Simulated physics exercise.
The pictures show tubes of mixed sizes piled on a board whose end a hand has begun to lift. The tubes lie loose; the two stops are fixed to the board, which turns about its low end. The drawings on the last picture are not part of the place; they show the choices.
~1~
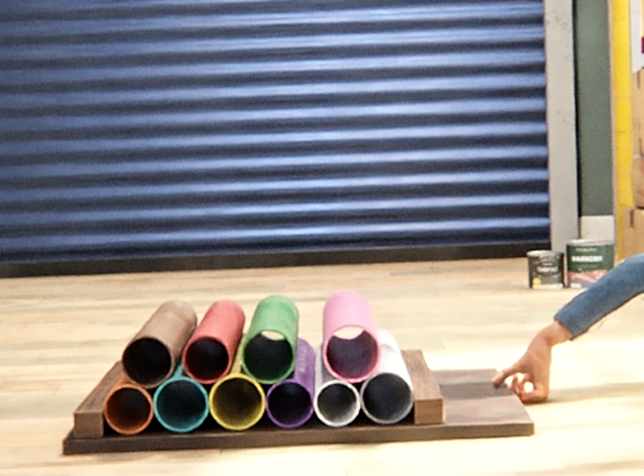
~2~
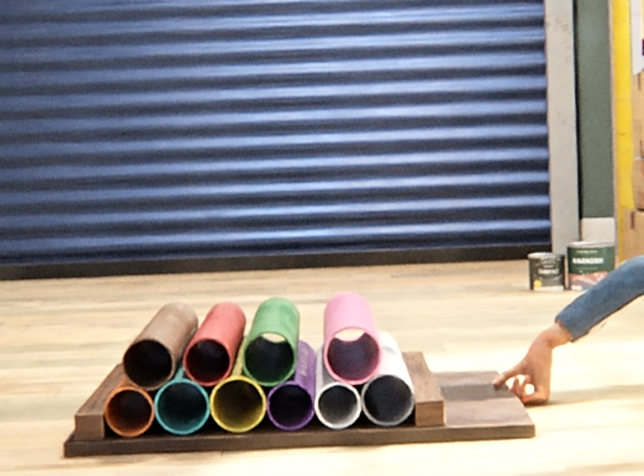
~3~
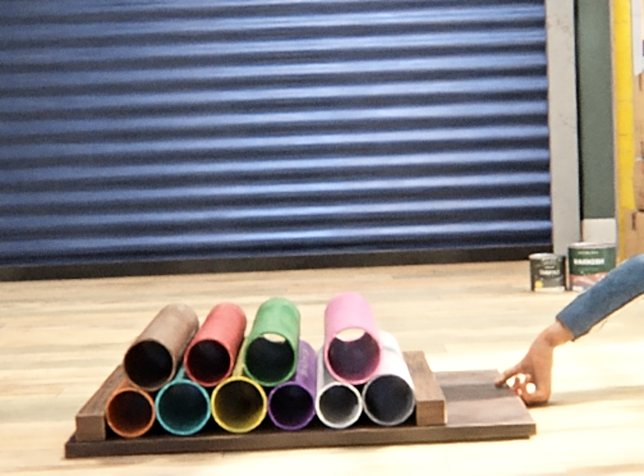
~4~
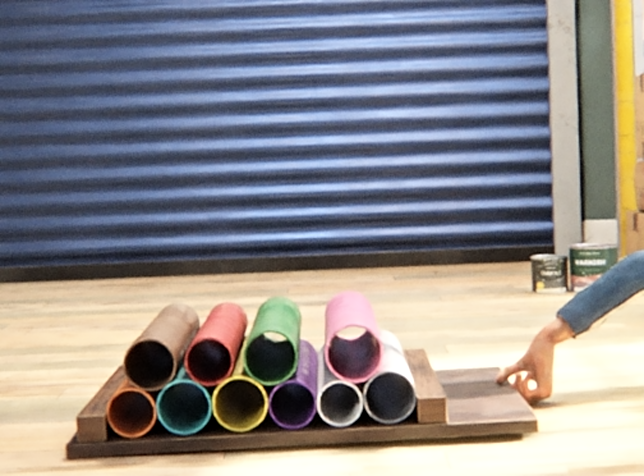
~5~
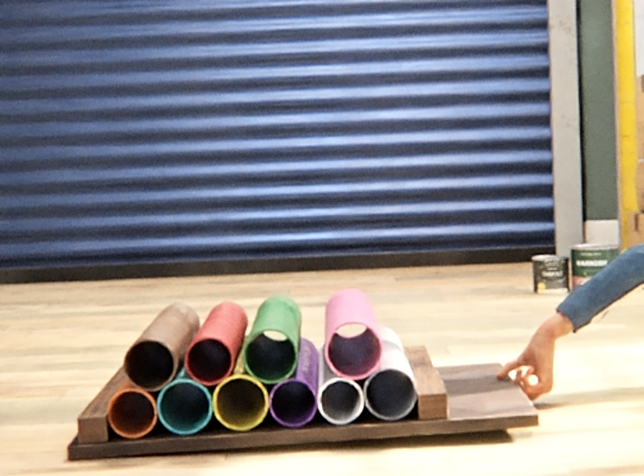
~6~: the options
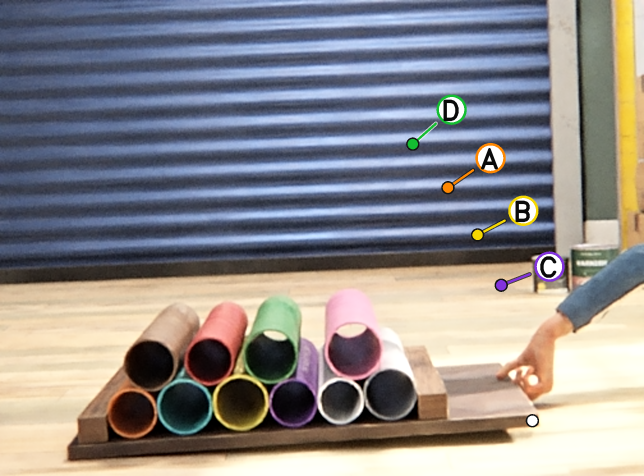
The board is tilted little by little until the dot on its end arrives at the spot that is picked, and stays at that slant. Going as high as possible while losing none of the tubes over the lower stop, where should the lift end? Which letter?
Lift it to C and no more.
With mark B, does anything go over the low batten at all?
At B: Yes.
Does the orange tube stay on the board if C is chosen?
Yes.
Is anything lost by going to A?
At A: Yes.
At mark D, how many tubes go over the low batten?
It comes to four.
On the marked copy, A at (448, 188); B at (477, 235); C at (501, 285); D at (413, 144); the white dot at (533, 421).
With C. Early on, board at 14°.
Further on, board at 19°.
At the end, board at 19°, none over the low batten.
As for the rest, A four over the low batten (pink, brown, green, red); B four over the low batten (pink, brown, green, red); D four over the low batten (pink, brown, green, red).
